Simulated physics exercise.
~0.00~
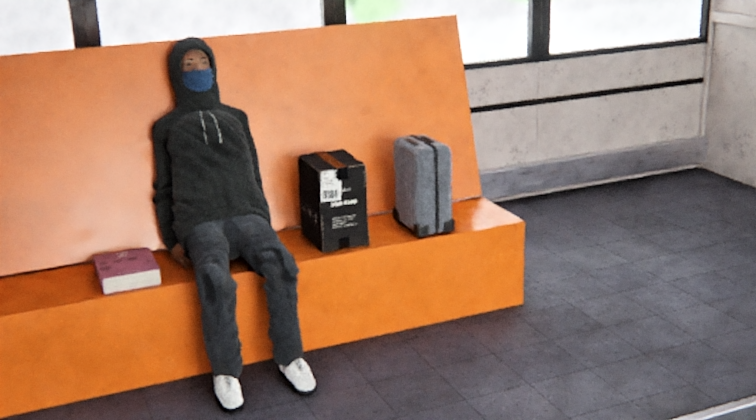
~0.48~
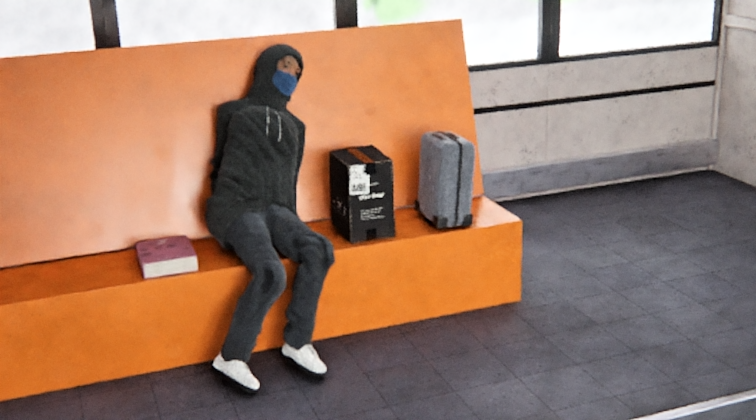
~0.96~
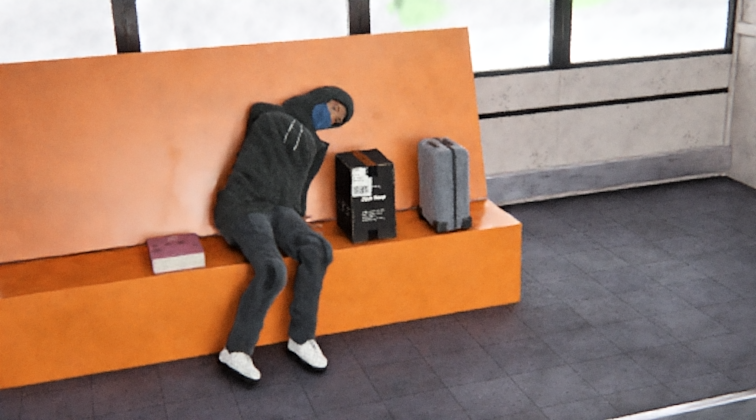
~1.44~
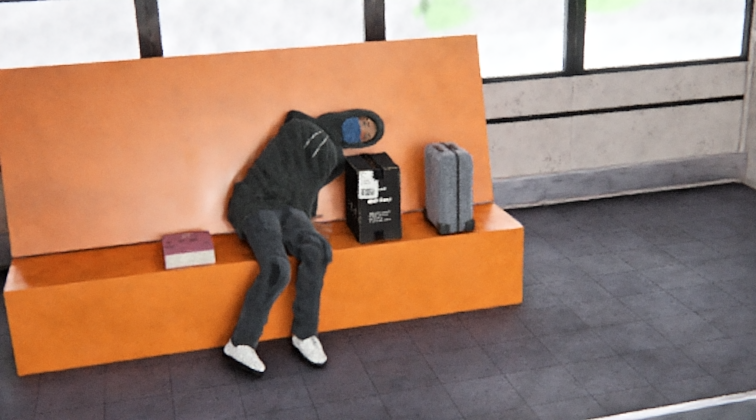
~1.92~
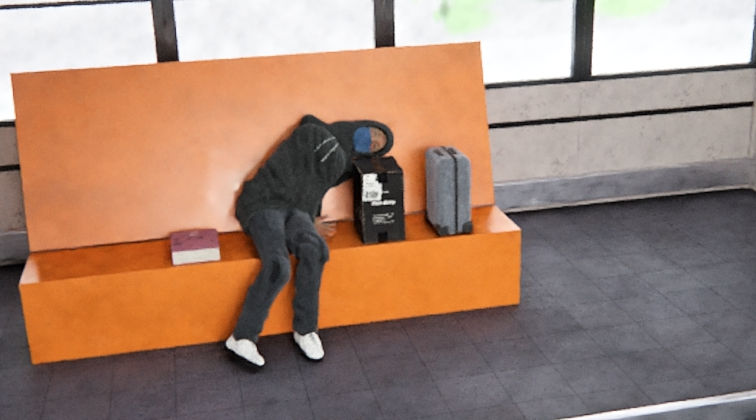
Hooded, masked person slumping sideways on an orange bench, head coming down by a black box, grey case and pink book staying put.
